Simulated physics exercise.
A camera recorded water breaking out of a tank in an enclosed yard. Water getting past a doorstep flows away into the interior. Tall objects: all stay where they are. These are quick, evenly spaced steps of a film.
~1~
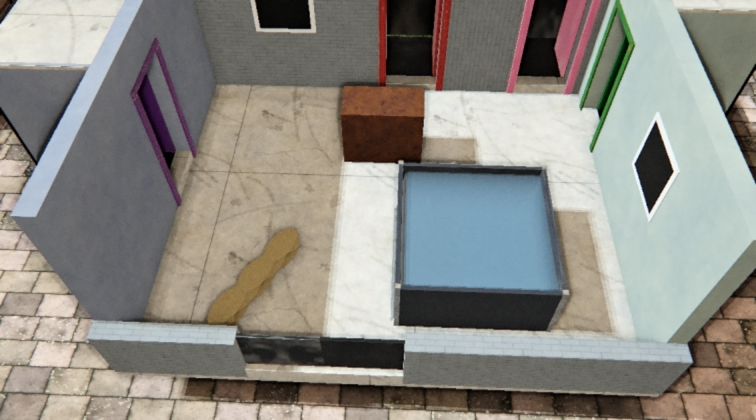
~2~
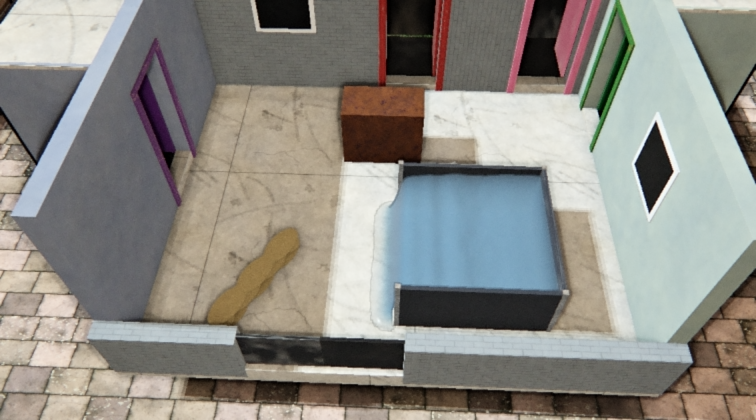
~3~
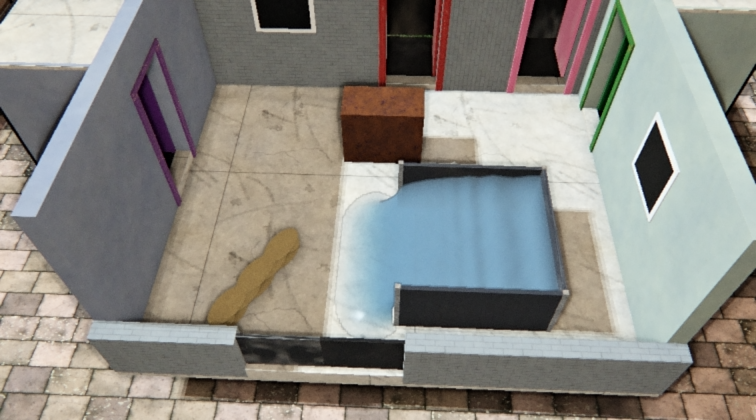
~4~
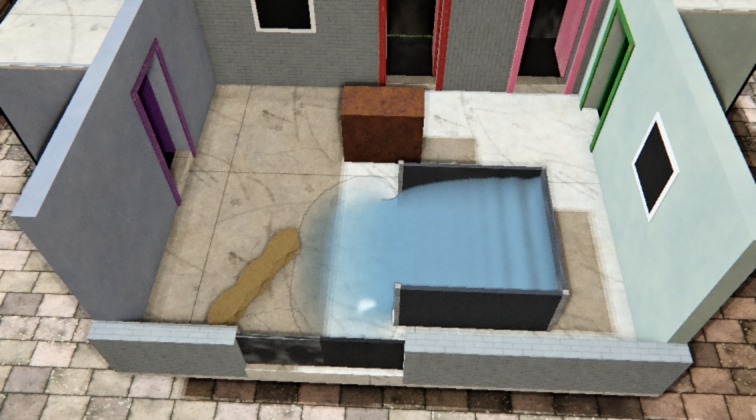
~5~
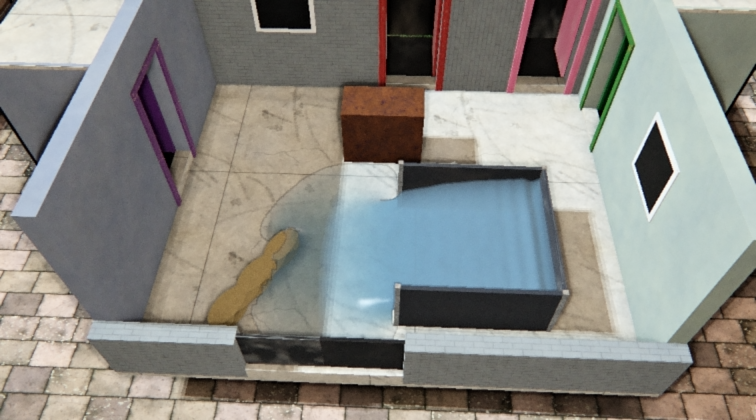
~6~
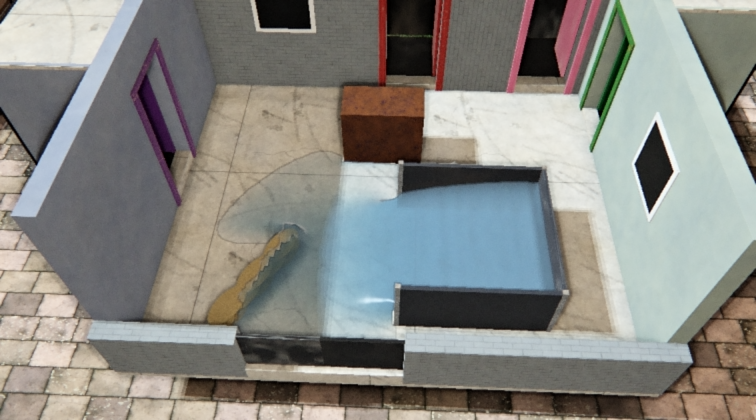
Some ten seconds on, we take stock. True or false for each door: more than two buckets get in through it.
The red door: False; the pink door: False; the green door: True; the purple door: True.
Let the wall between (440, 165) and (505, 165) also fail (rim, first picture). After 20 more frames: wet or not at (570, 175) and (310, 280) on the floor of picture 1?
As listed: Under water, dry.
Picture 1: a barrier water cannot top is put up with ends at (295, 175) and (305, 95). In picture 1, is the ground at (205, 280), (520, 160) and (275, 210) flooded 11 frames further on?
Taking the points in turn, they are inundated, high and dry and inundated.
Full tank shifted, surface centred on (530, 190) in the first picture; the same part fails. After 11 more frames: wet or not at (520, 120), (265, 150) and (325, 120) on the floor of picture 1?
Points in order: Not reached; inundated; not reached.
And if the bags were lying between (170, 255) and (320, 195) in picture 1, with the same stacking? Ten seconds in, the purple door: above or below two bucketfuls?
Then: Purple takes less.
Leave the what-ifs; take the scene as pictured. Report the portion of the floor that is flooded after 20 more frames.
My best guess is some 65 %.
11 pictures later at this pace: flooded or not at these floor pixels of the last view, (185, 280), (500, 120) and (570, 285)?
Result, in the order given: Wetted / not wetted / not wetted.
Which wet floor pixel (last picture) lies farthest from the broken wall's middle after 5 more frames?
I would point to (203, 132).
A moment on, water covers 45 % of the floor; the red door not reached, the pink door not reached, the green door not reached, the purple door under two buckets in.
Next, water covers 50 % of the floor; the red door not reached, the pink door not reached, the green door not reached, the purple door over two buckets in.
Then, water covers 65 % of the floor; the red door wet at the sill, nothing in, the pink door not reached, the green door not reached, the purple door far over two buckets in.
Later, water covers 95 % of the floor; the red door wet at the sill, nothing in, the pink door wet at the sill, nothing in, the green door over two buckets in, the purple door far over two buckets in.
In the end, water covers 95 % of the floor; the red door wet at the sill, nothing in, the pink door under two buckets in, the green door far over two buckets in, the purple door far over two buckets in.
